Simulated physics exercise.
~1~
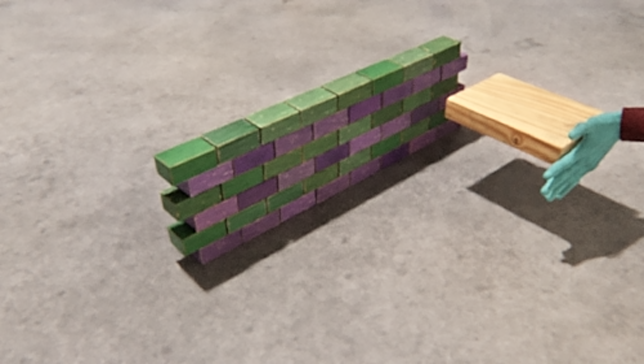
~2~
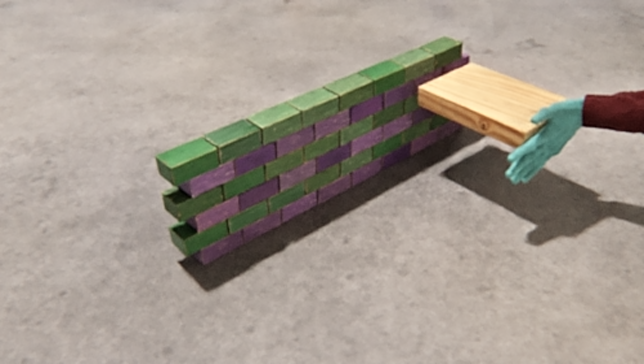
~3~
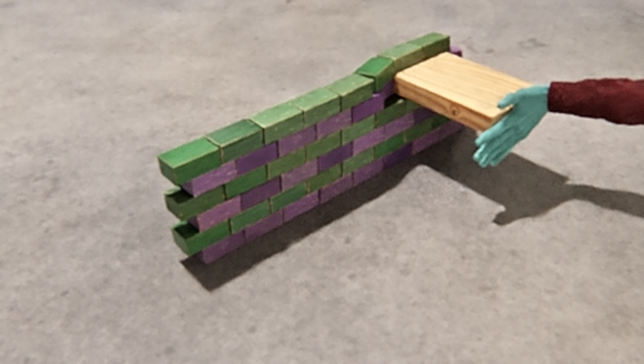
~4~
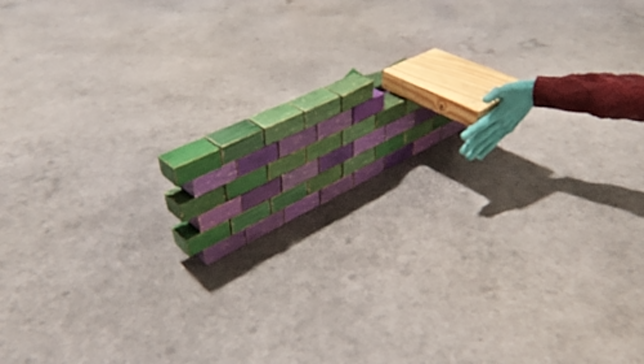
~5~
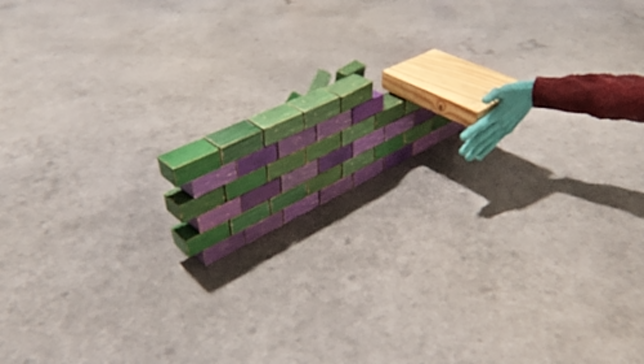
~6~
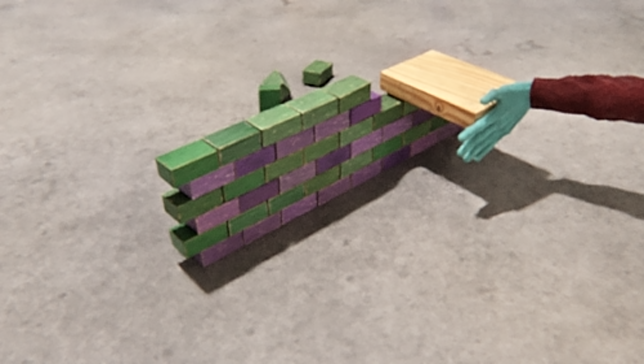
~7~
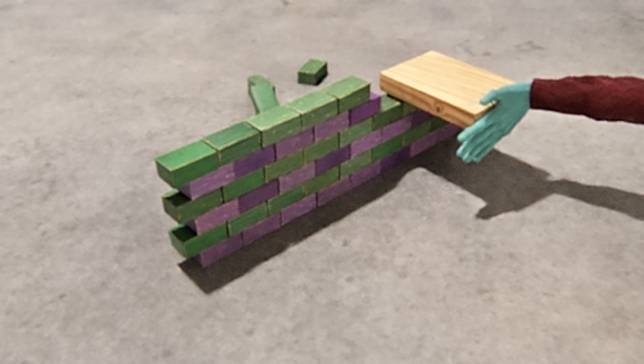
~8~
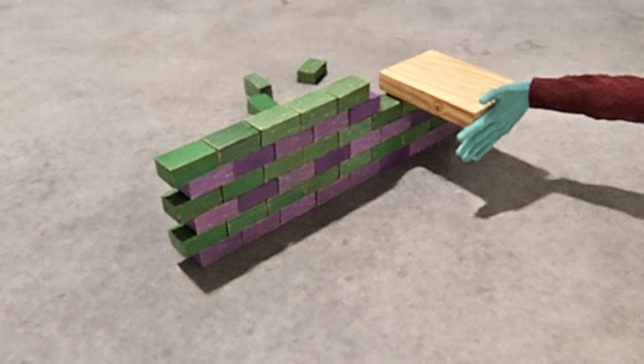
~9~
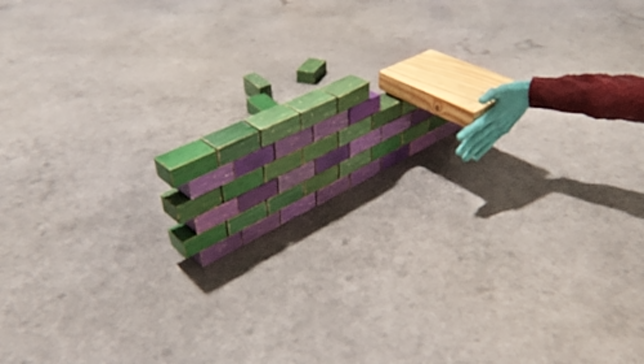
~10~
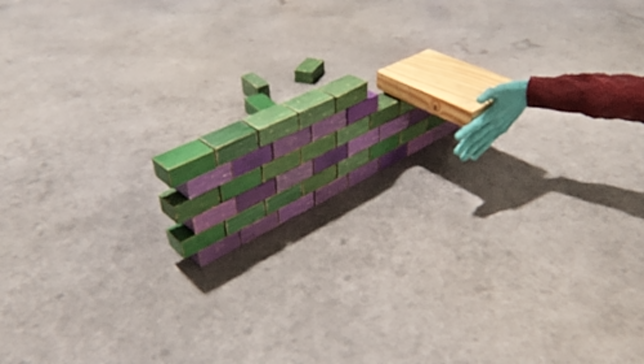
A teal-gloved hand on a dark red sleeve holds a pale wooden block level above a grey concrete floor, seen from above at an angle by a slightly swaying camera. Left of it, a low wall of green and purple blocks runs diagonally in staggered rows. The hand pushes the pale block leftward into the upper far end of the wall, shoving the top blocks out of line. Several tip off the back and tumble to the floor, while the hand stops and holds its block there. Finally, a few green blocks lie behind the wall, which otherwise stands mostly intact.
